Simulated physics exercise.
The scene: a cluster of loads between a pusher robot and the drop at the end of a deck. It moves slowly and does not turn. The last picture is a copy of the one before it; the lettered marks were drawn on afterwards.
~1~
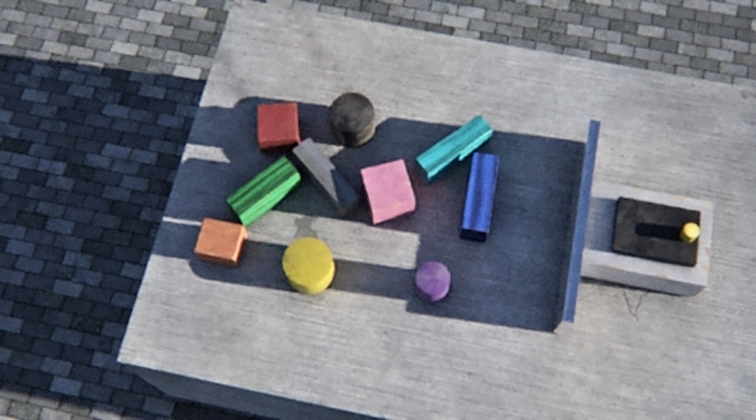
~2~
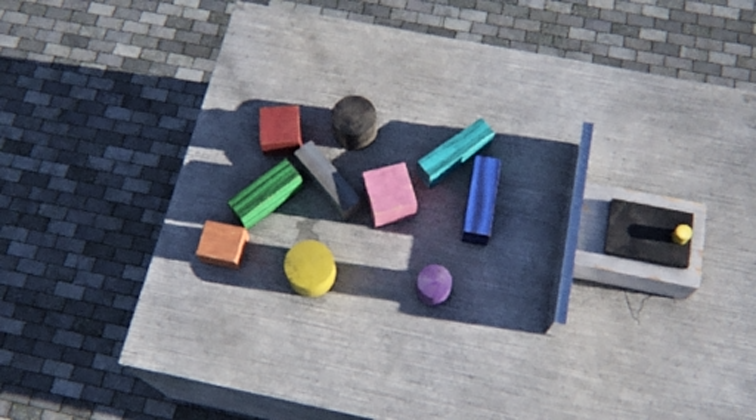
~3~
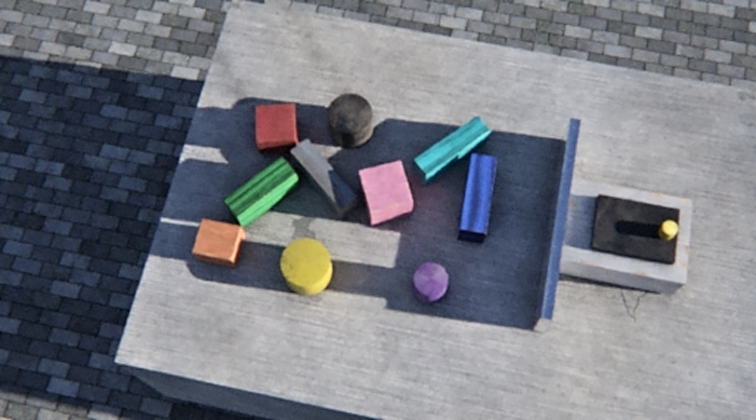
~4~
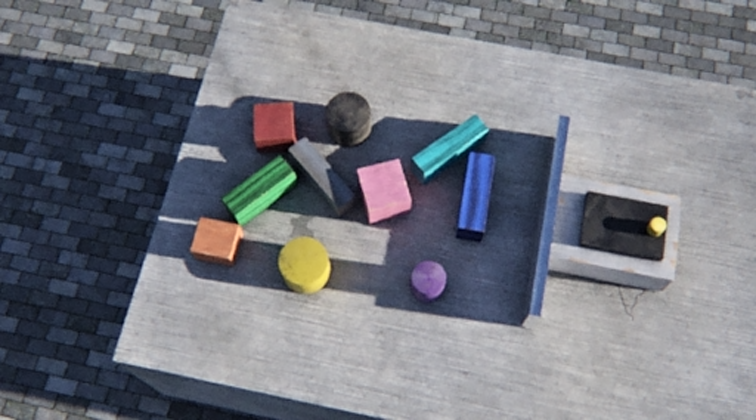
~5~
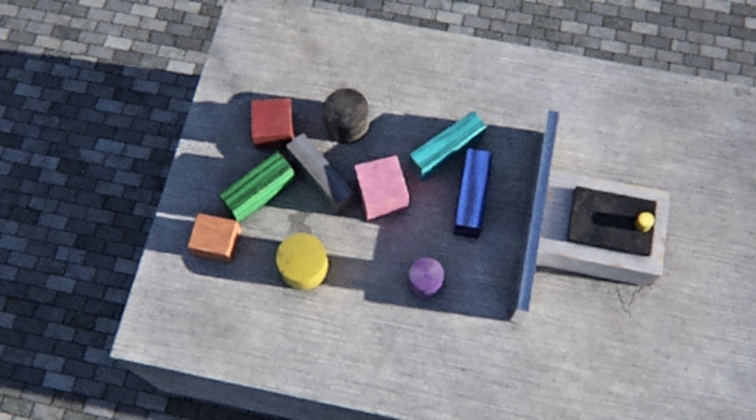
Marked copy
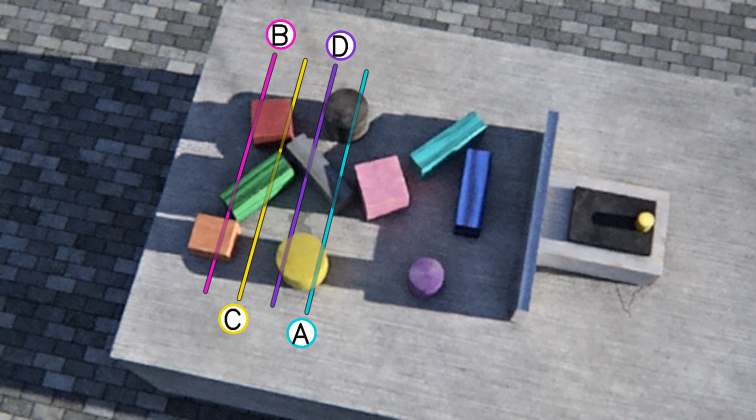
A grey machine with a wide blue blade slid slowly left across a pale deck, closing some of the gap to a scattered group of colourful blocks and canisters, which stayed where they were.
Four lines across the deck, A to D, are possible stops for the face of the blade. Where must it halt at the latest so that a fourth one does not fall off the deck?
No farther than B.
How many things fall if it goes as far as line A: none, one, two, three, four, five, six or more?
In all, none.
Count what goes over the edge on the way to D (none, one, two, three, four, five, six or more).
In all, none.
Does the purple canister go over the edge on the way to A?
No.
On the marked copy, A at (338, 186); B at (242, 167); C at (274, 173); D at (306, 179).
Taking B. A third of the way, robot (495, 198); purple canister (389, 272); turquoise stick (407, 130).
Two thirds of the way, robot (386, 177); green stick (214, 182); orange crate (210, 239).
When it is over, robot (303, 161); green stick over the edge; grey stick over the edge; two fallen.
As for the rest, A is within the limit but short; C is within the limit but short; D is within the limit but short.
